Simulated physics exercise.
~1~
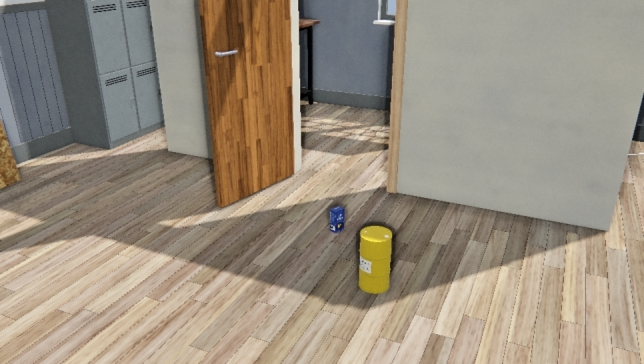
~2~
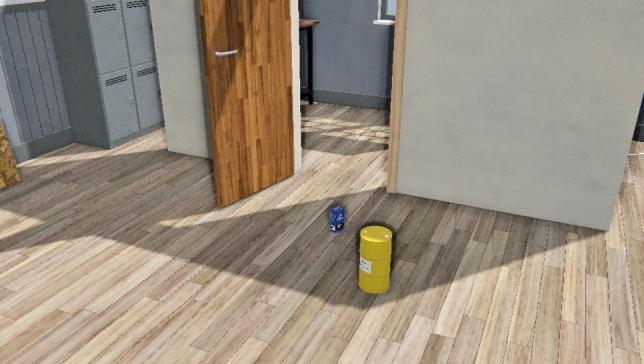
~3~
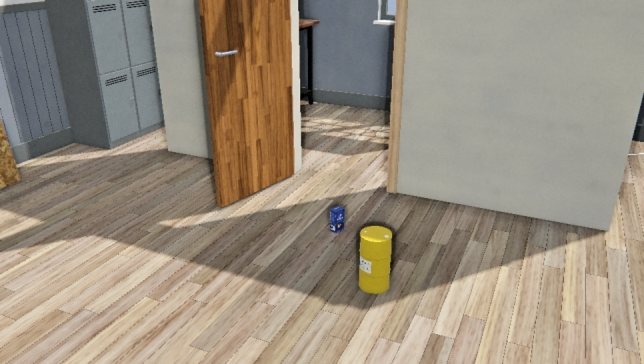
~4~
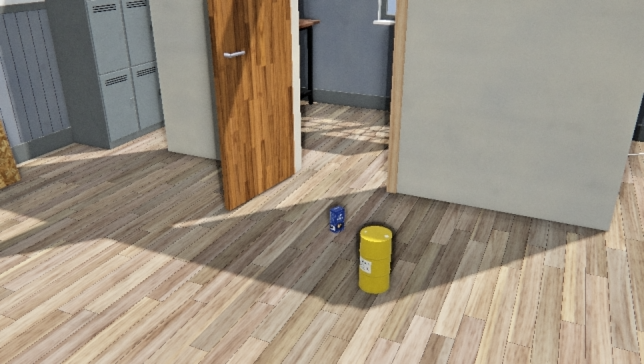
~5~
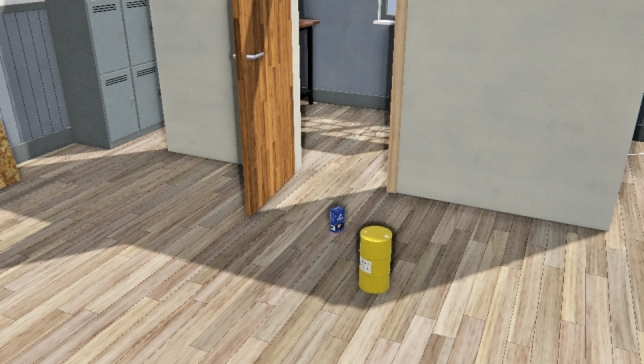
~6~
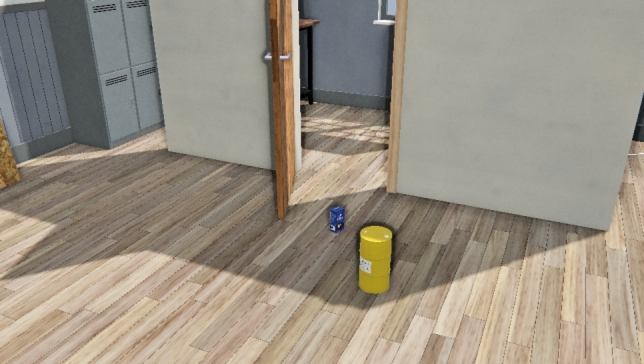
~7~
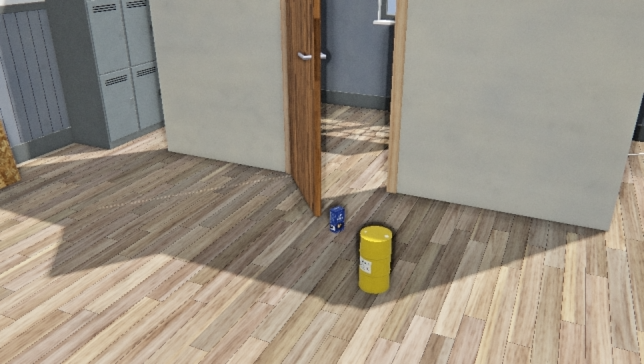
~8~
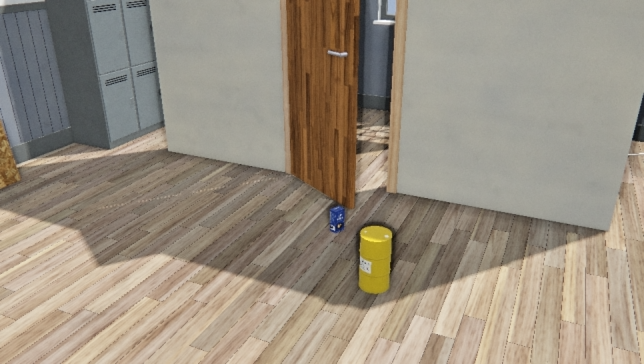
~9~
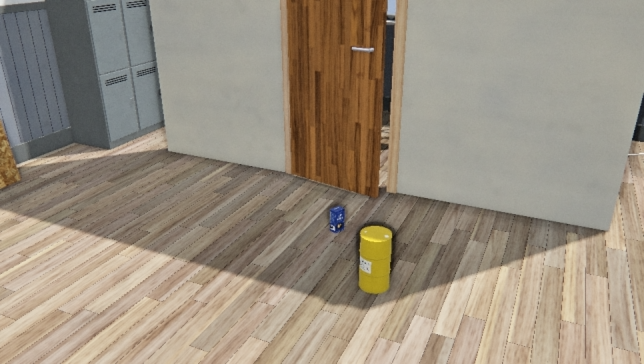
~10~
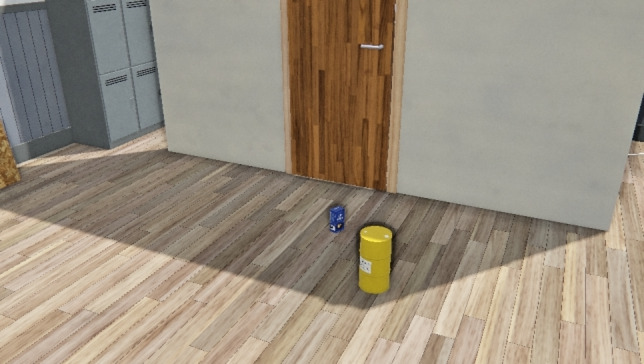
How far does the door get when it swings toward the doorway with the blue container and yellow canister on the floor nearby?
It swings all the way to its frame and ends shut, while the blue container and the yellow canister stay where they are.
